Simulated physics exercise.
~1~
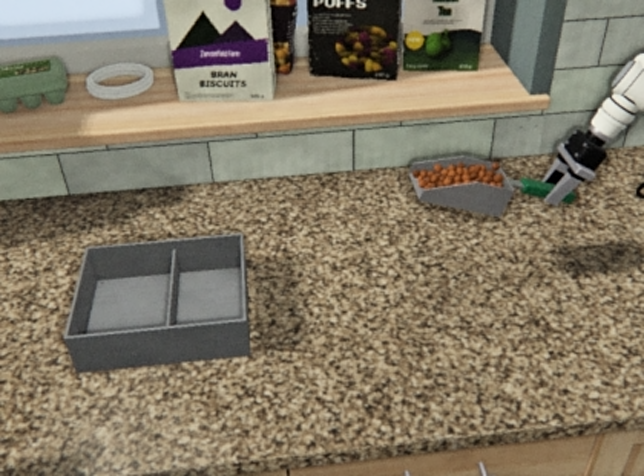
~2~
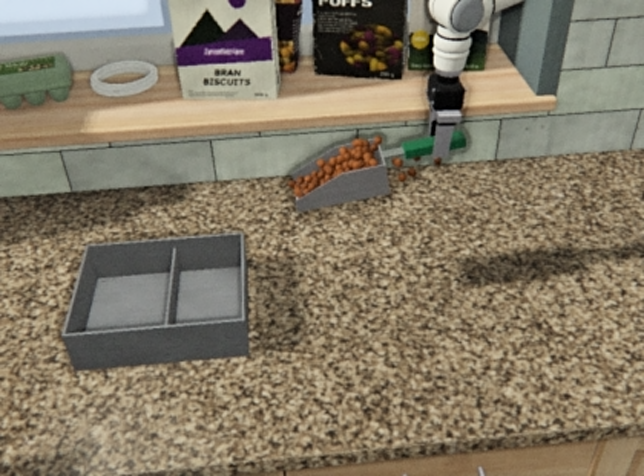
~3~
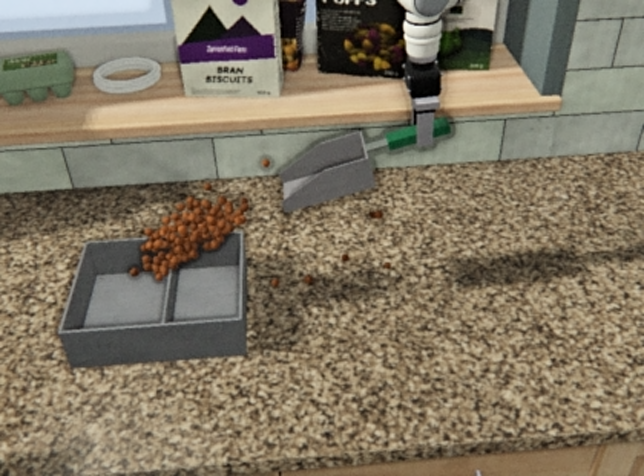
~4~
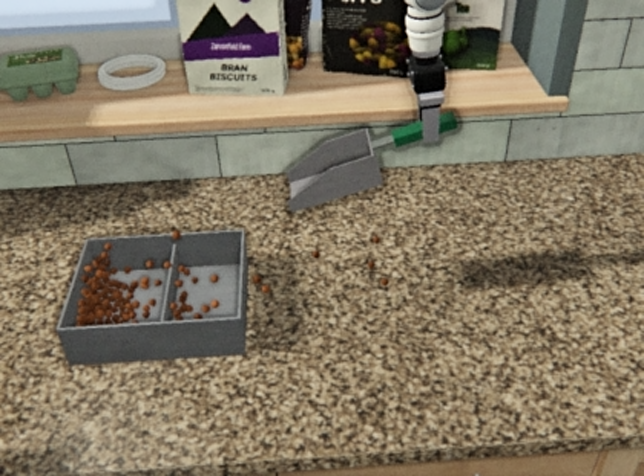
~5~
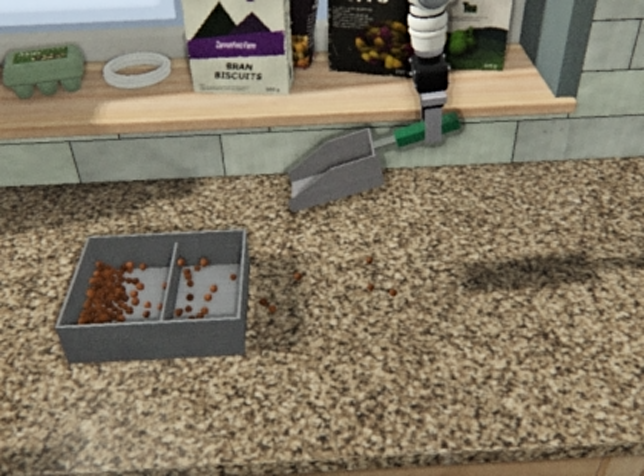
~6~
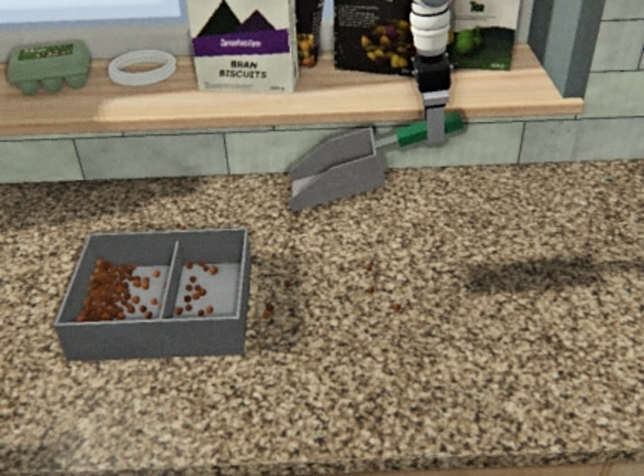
A robot arm swings a scoop left and flings hazelnuts into a divided gray bin.
